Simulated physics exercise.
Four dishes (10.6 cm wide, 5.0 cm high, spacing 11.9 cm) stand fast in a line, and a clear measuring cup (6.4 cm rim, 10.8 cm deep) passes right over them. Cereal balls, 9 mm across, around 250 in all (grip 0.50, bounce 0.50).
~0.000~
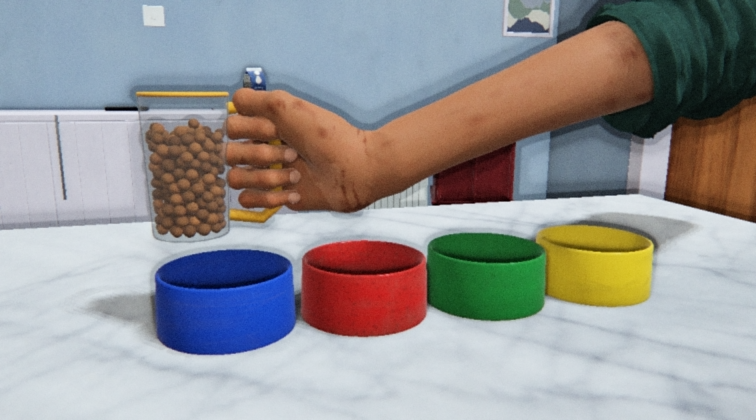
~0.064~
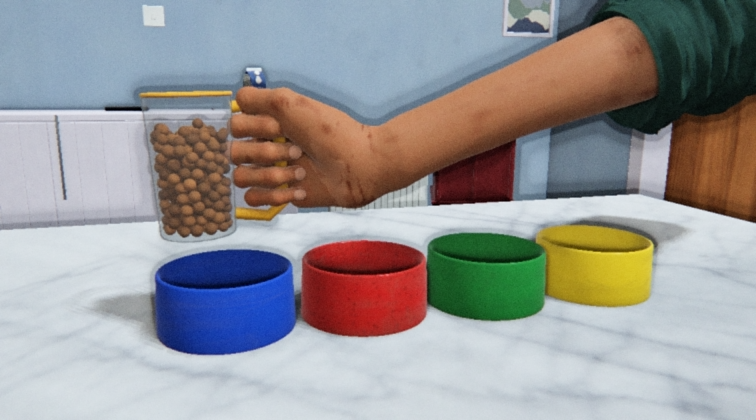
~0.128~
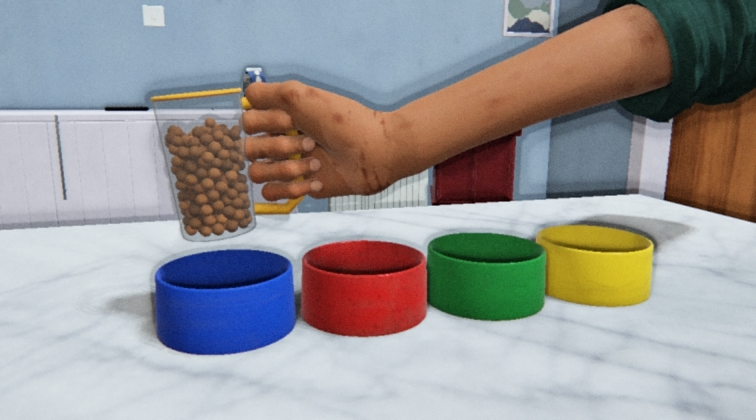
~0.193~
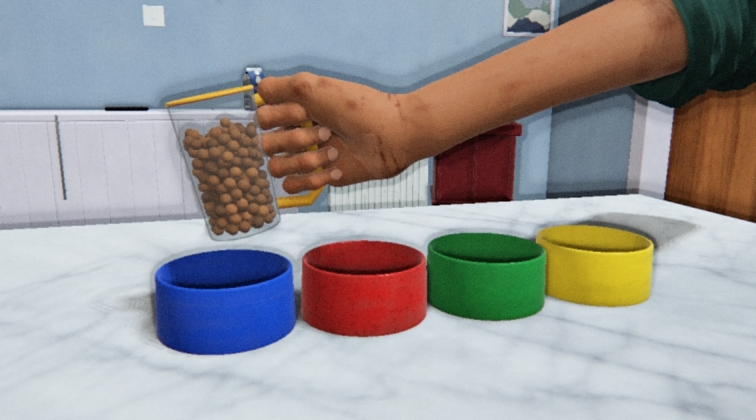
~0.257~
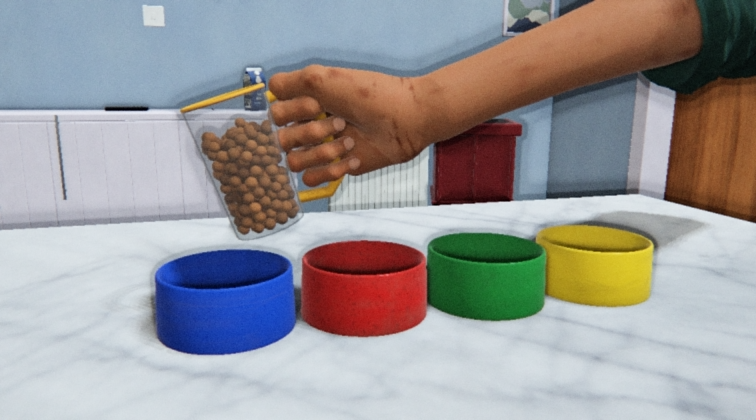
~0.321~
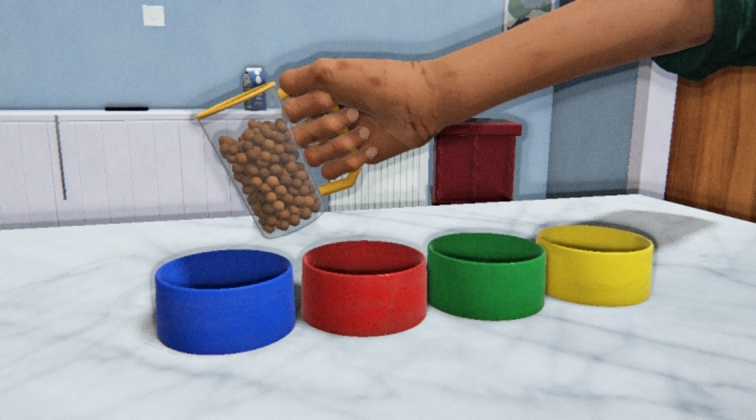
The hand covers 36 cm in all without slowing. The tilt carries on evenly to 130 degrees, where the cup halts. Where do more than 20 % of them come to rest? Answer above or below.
Red below, blue below, green above, yellow below, counter below.
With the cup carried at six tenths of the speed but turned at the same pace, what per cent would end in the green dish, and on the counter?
Green 0; counter 0.
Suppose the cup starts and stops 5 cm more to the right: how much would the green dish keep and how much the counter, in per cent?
Green 20; counter 10.
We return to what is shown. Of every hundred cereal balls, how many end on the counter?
Roughly 15 per cent.
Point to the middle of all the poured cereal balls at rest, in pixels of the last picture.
Near (494, 280).
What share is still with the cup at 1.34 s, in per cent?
About 85 per cent.
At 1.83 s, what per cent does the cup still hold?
Some 0 per cent of the load.
After 0.93 s, tilt 79 degrees; cup holds 100 %.
Then, at 1.34 s, tilt 117 degrees; cup holds 85 %, green 10 %.
After 1.83 s, tilt 130 degrees; cup holds 0 %, green 85 %.
In the end, at 2.3 s, red 0 %, blue 0 %, green 80 %, yellow 0 %, counter 15 %.
